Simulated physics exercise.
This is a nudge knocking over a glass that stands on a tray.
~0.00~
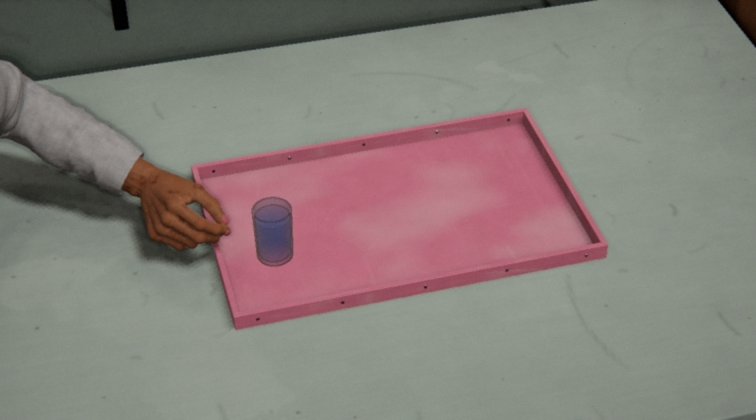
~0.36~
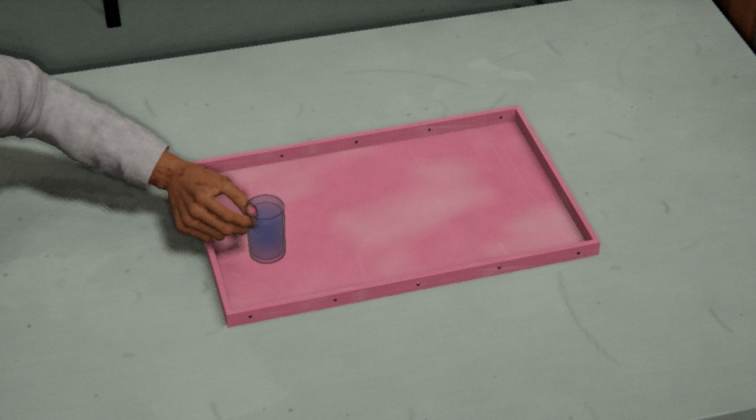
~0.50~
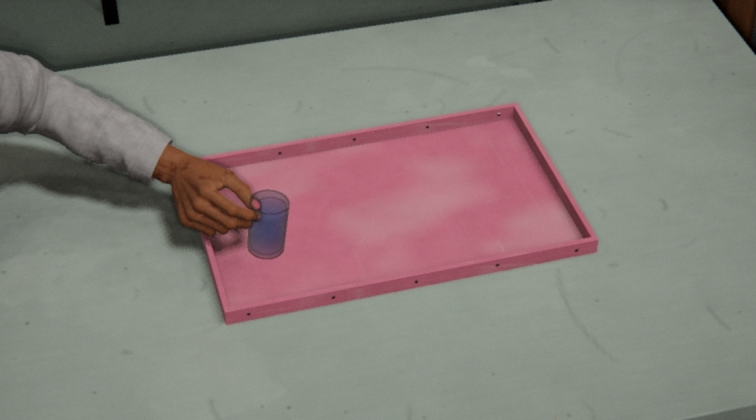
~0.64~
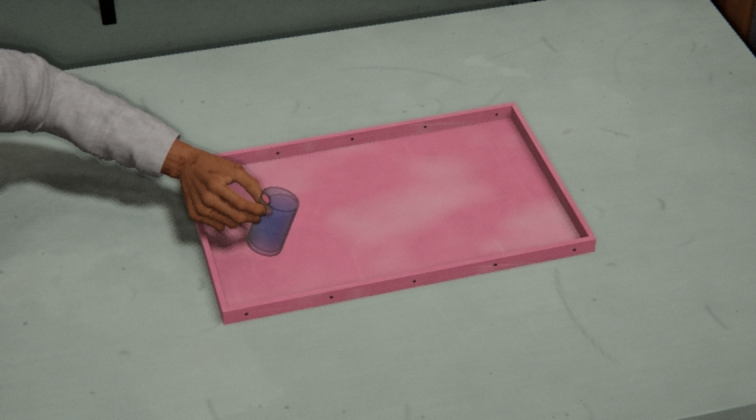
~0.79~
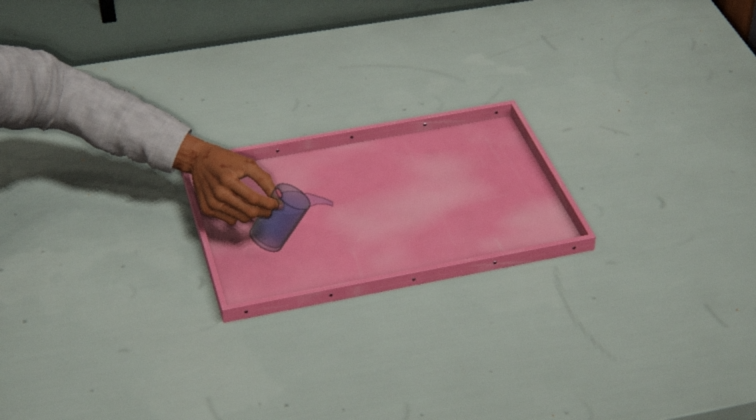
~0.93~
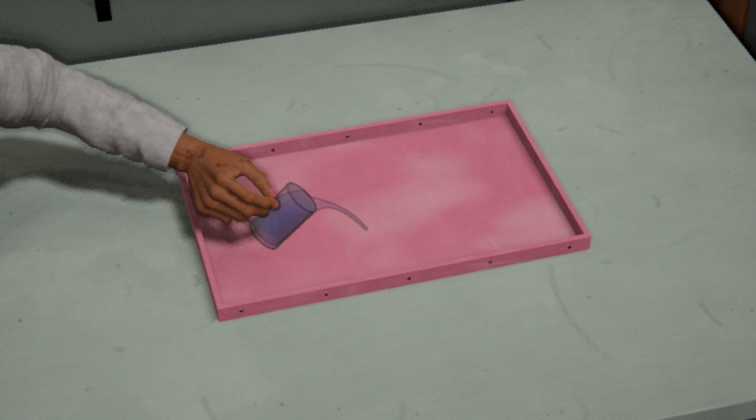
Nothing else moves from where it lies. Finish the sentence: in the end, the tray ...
... holds all of it.
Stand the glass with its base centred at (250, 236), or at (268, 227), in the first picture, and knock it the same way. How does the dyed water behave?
In the first try it is held by the rim; in the second it is held by the rim.
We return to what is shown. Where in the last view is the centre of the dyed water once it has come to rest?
The centre comes to rest around (469, 204).
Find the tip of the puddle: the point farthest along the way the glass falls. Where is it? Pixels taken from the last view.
Roughly (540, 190).
Around 1.5 s, the glass lies in the tray; the puddle covers about as much as a plate; none is outside.
Around 2.3 s, the puddle covers about as much as a tray; none is outside.
Around 3.6 s, the puddle covers about as much as a tray; none is outside.
